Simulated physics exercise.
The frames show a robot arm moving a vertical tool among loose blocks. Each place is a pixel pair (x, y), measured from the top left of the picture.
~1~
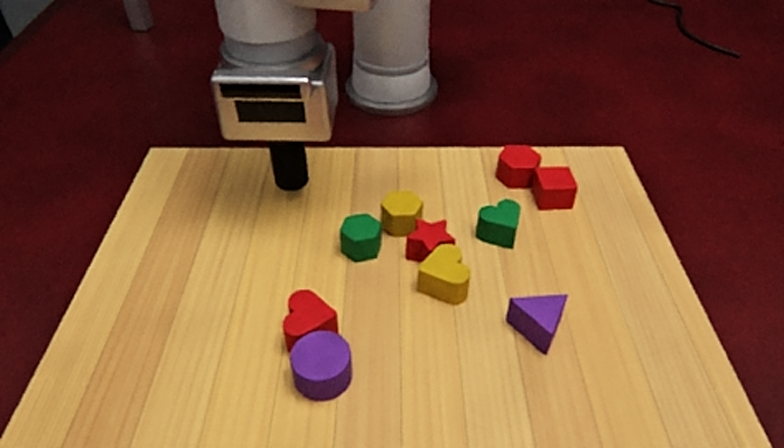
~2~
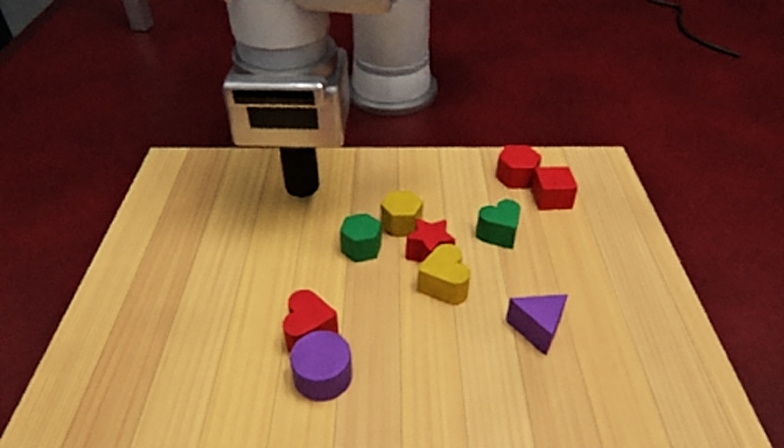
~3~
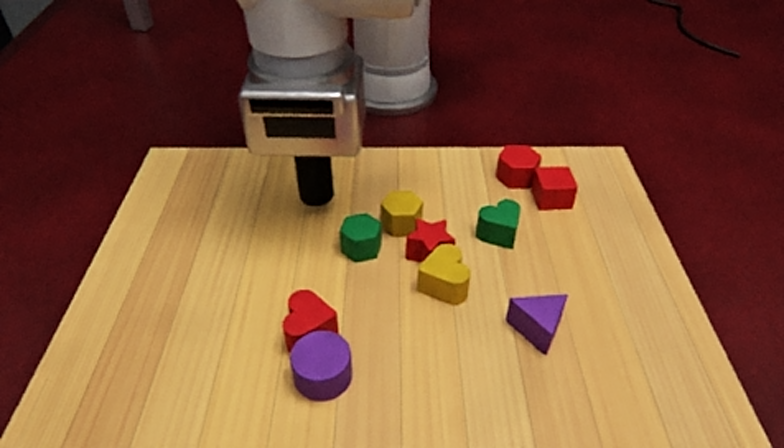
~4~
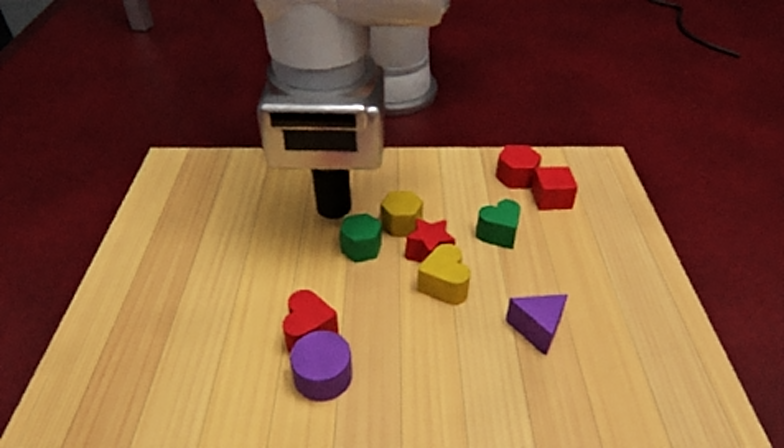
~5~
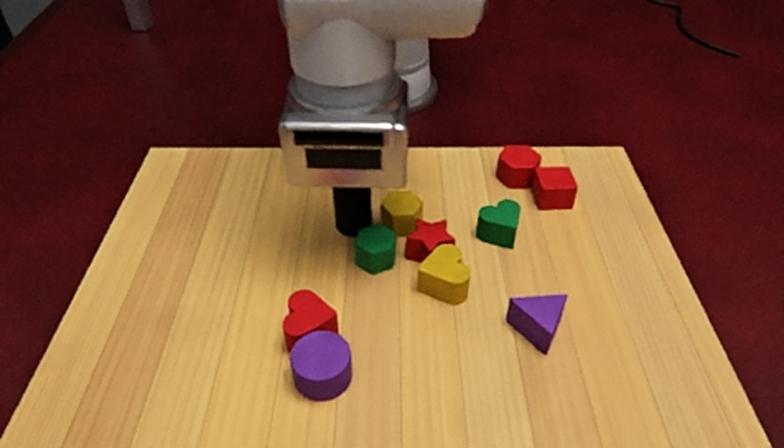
To begin with, a robot arm holds a dark vertical tool near the back edge of a wooden table scattered with colourful blocks. The arm moves the tool rightward and toward the viewer while the blocks stay still, then it nudges the green hexagon slightly right and forward.
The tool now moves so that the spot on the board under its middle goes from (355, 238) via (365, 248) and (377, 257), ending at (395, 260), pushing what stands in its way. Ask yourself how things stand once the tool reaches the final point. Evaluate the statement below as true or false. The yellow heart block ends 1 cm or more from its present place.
Verdict: True.
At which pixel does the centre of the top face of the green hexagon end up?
Its top middle is near (415, 263).
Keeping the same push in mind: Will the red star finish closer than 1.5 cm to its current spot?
I believe so.
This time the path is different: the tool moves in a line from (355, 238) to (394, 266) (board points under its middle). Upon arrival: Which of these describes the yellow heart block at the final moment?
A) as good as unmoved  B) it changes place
That would be B.
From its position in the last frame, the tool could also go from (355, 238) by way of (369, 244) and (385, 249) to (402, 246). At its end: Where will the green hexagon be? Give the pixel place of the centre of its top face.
I expect it at (403, 254).
On the path given first. Halfway along, tool (370, 241); green hexagon (396, 252).
At the end, tool (395, 248); green hexagon (415, 263); yellow hexagon unmoved; red star (438, 231); yellow heart block (456, 268), turned 25° anticlockwise.
